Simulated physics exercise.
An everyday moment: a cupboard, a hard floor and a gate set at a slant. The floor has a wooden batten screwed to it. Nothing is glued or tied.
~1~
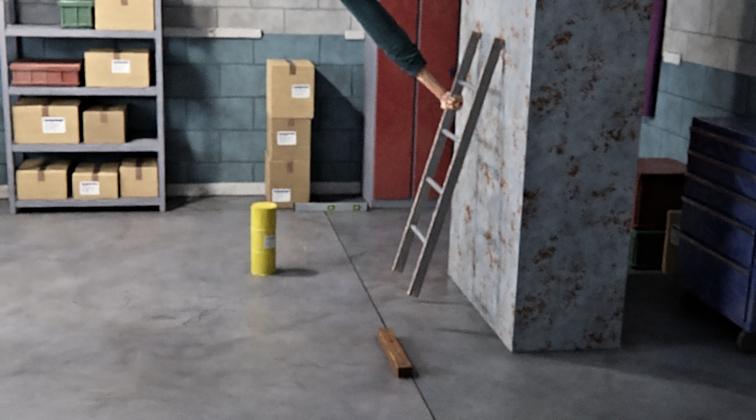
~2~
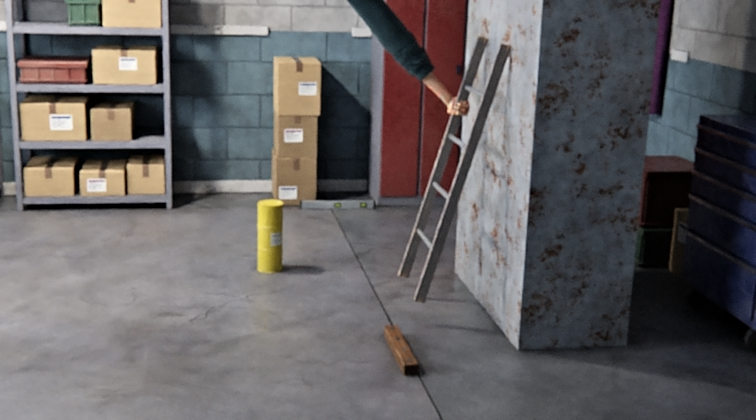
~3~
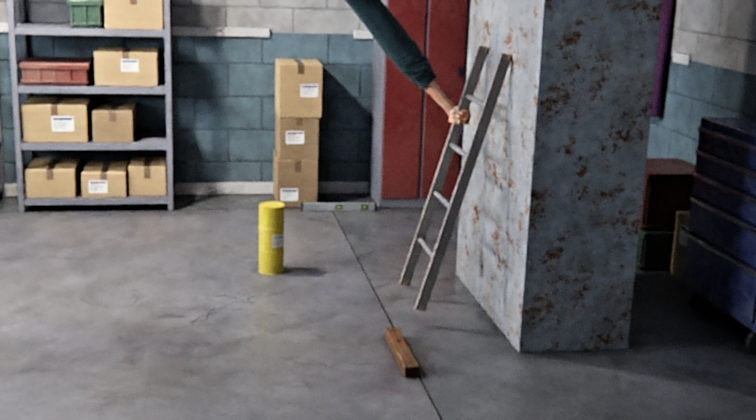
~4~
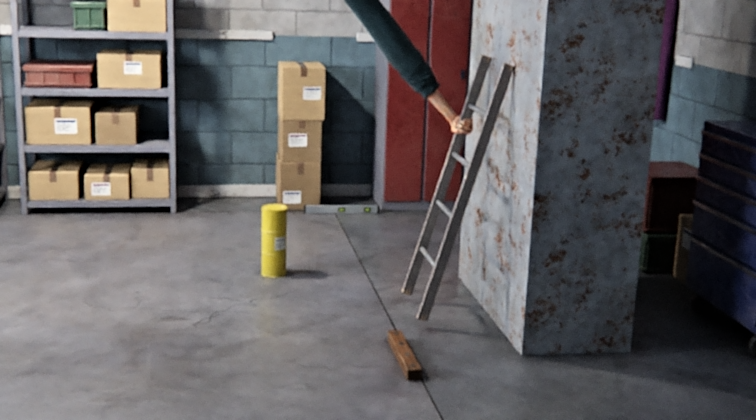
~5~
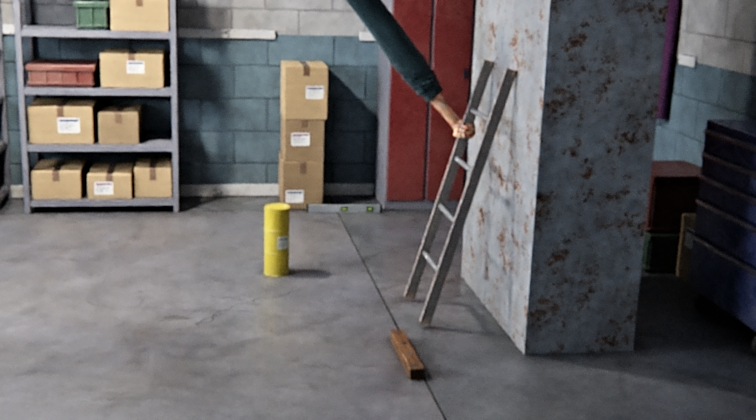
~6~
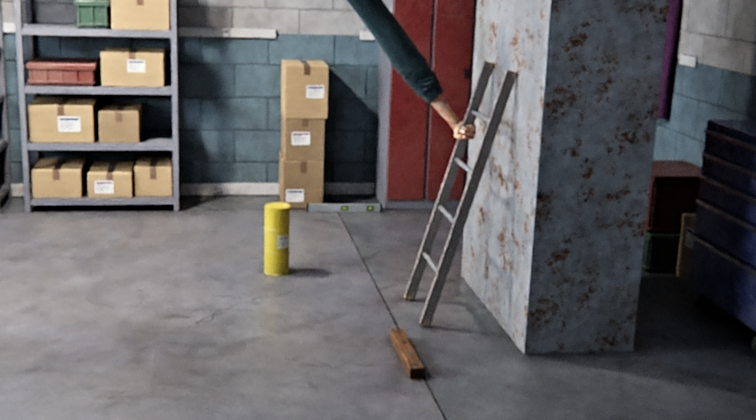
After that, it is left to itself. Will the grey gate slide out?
No, it holds.
Then, 0.26 s past the last view, grey gate at rest near (457, 192).
Finally, the grey gate remains leaning, near (457, 192); nothing else stirs.
